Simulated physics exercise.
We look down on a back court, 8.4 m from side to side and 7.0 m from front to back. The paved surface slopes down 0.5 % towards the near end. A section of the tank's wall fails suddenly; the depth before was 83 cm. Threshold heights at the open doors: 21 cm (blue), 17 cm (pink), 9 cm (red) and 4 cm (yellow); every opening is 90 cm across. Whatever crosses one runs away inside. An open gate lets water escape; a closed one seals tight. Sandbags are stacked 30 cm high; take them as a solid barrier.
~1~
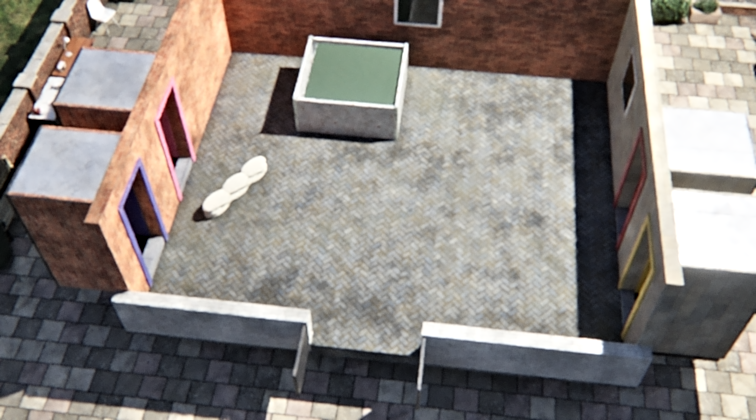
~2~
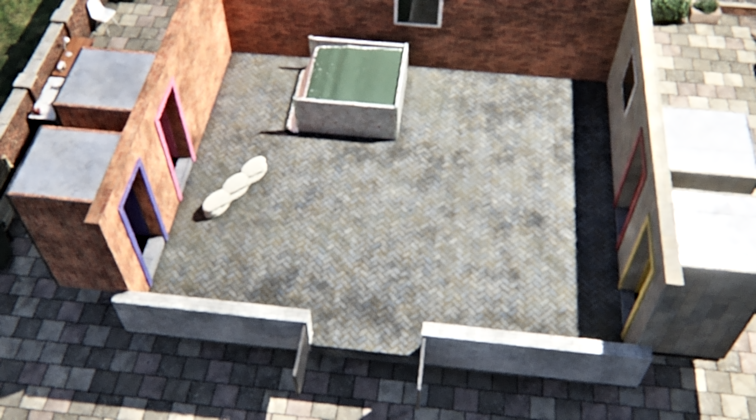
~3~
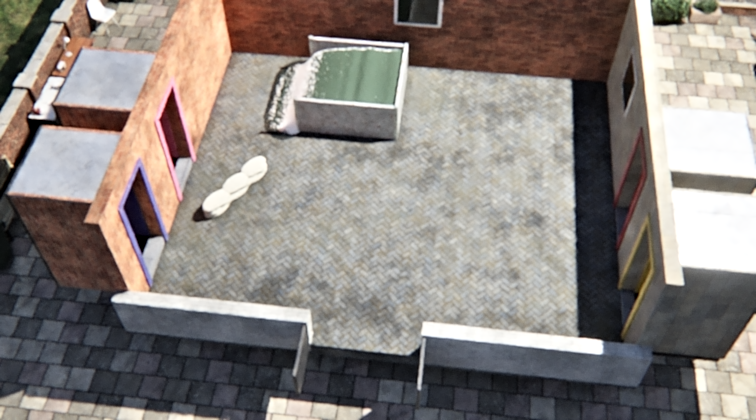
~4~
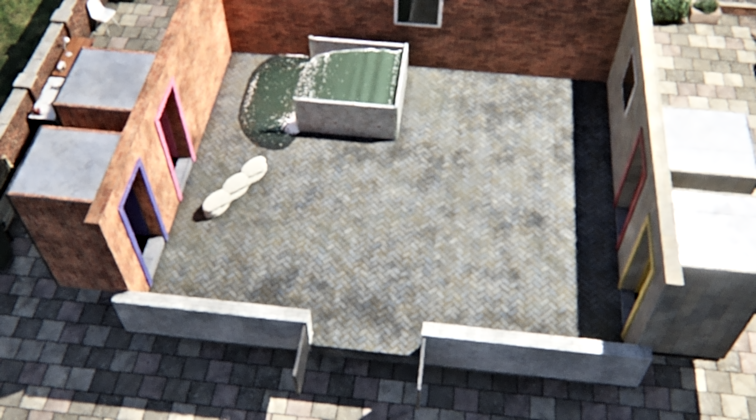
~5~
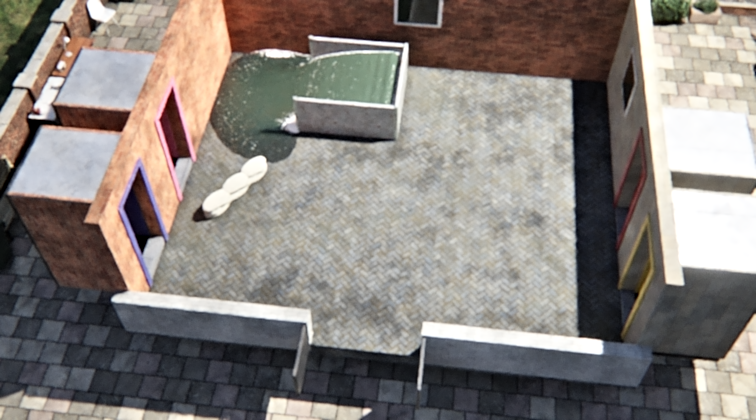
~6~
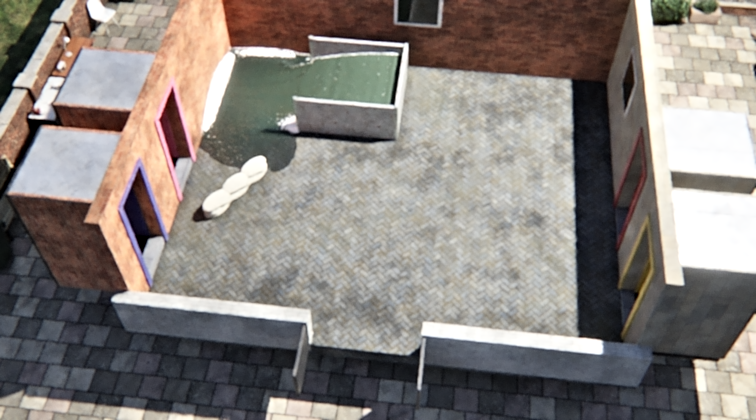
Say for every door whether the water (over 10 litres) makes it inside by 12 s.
The water let in: At the blue door it keeps below the limit; at the pink door it goes over the limit; at the red door it does not reach the limit; at the yellow door it exceeds the limit.
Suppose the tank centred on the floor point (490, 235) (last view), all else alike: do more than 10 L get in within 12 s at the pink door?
Against that limit: Pink below.
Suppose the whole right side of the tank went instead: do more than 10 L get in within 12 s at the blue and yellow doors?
Then: Blue below, yellow over.
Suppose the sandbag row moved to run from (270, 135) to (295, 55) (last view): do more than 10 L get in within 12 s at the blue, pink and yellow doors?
Then: Blue below, pink under, yellow above.
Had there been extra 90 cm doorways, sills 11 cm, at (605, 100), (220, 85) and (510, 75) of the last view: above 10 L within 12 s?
In turn: Under, over, under.
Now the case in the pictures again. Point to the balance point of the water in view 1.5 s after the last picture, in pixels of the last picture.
Near (273, 111).
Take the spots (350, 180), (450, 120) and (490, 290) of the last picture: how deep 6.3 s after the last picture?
About 2, 1 and 4 cm.
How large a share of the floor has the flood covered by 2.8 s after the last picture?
About 30 per cent.
Then, 0.7 s after the last picture water covers 15 % of the floor and is deepest (61 cm) near (231, 54); blue door not reached, pink door 15 cm at the sill, 0 L in, red door not reached, yellow door not reached.
Then, 1.5 s after the last picture water covers 20 % of the floor and is deepest (42 cm) near (218, 93); blue door 12 cm at the sill, 0 L in, pink door 18 cm at the sill, 1 L in, red door not reached, yellow door not reached.
Then, 2.8 s after the last picture water covers 30 % of the floor and is deepest (39 cm) near (182, 195); blue door 12 cm at the sill, 0 L in, pink door 29 cm at the sill, 17 L in, red door not reached, yellow door not reached.
Then, 6.3 s after the last picture water covers 80 % of the floor and is deepest (15 cm) near (292, 94); blue door 4 cm at the sill, 0 L in, pink door 12 cm at the sill, 93 L in, red door 2 cm at the sill, 0 L in, yellow door 8 cm at the sill, 0 L in.
Then, 11.3 s after the last picture water covers 90 % of the floor and is deepest (11 cm) near (147, 296); blue door 5 cm at the sill, 0 L in, pink door 10 cm at the sill, 94 L in, red door 7 cm at the sill, 0 L in, yellow door 9 cm at the sill, 93 L in.
